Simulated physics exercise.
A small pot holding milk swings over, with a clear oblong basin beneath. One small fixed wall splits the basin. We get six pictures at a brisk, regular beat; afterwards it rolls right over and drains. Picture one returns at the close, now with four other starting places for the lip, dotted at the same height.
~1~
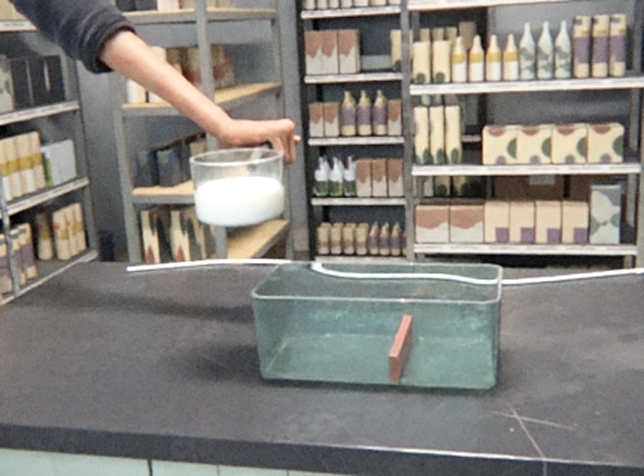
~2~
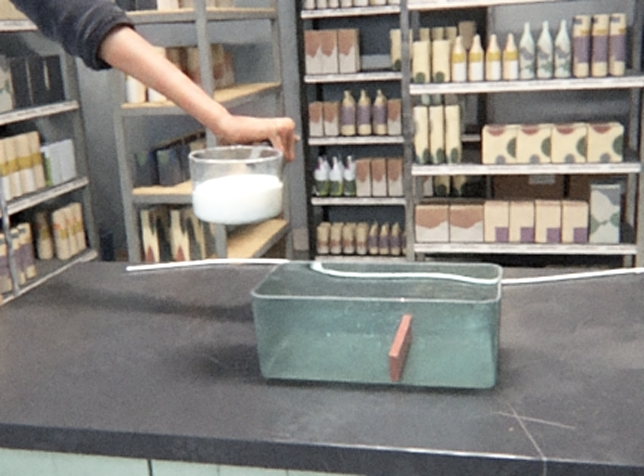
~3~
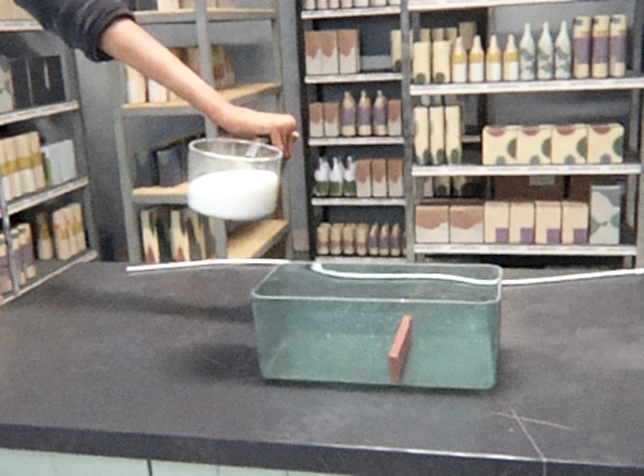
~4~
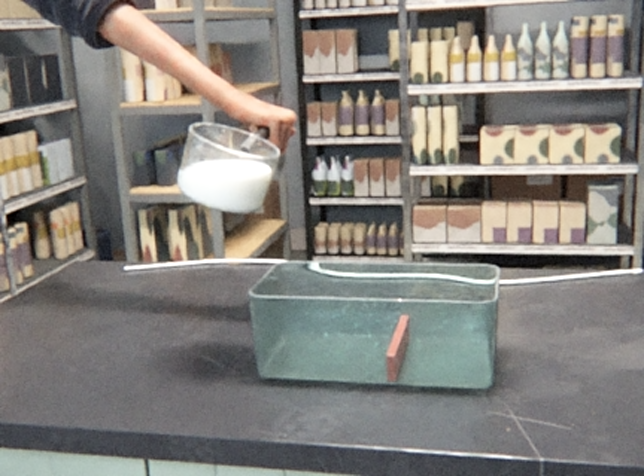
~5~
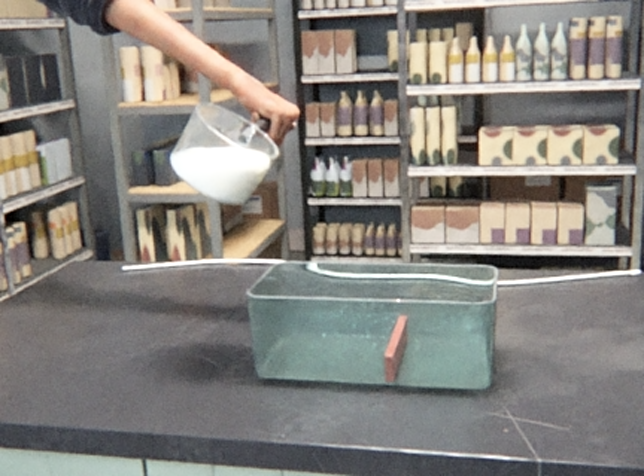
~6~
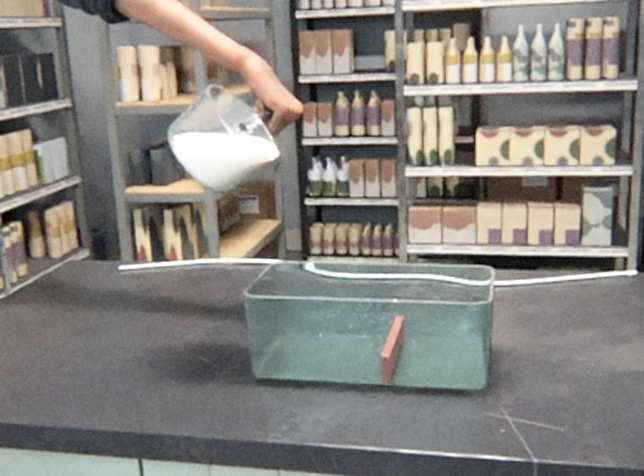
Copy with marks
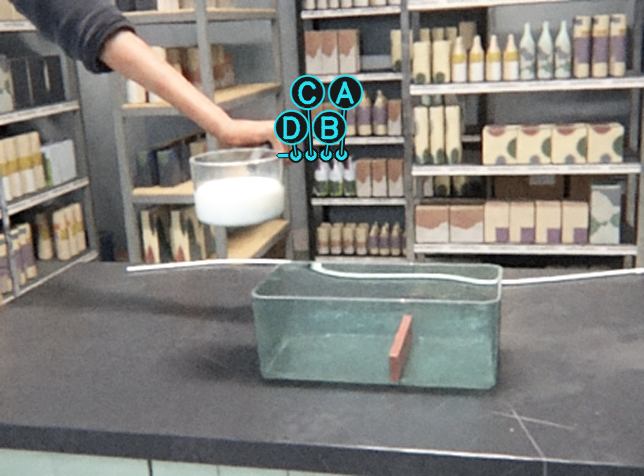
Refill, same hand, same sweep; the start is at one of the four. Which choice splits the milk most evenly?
Place C does it best.
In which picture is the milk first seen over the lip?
Picture 6.
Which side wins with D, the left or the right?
The left one.
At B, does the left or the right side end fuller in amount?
The right side.
On the marked copy, A at (341, 154); B at (326, 154); C at (310, 155); D at (295, 155).
For place A, about 11 % ends left of the wall and 87 % right of it.
For place B, about 15 % ends left of the wall and 83 % right of it.
For place C, about 43 % ends left of the wall and 54 % right of it.
For place D, about 86 % ends left of the wall and 12 % right of it.
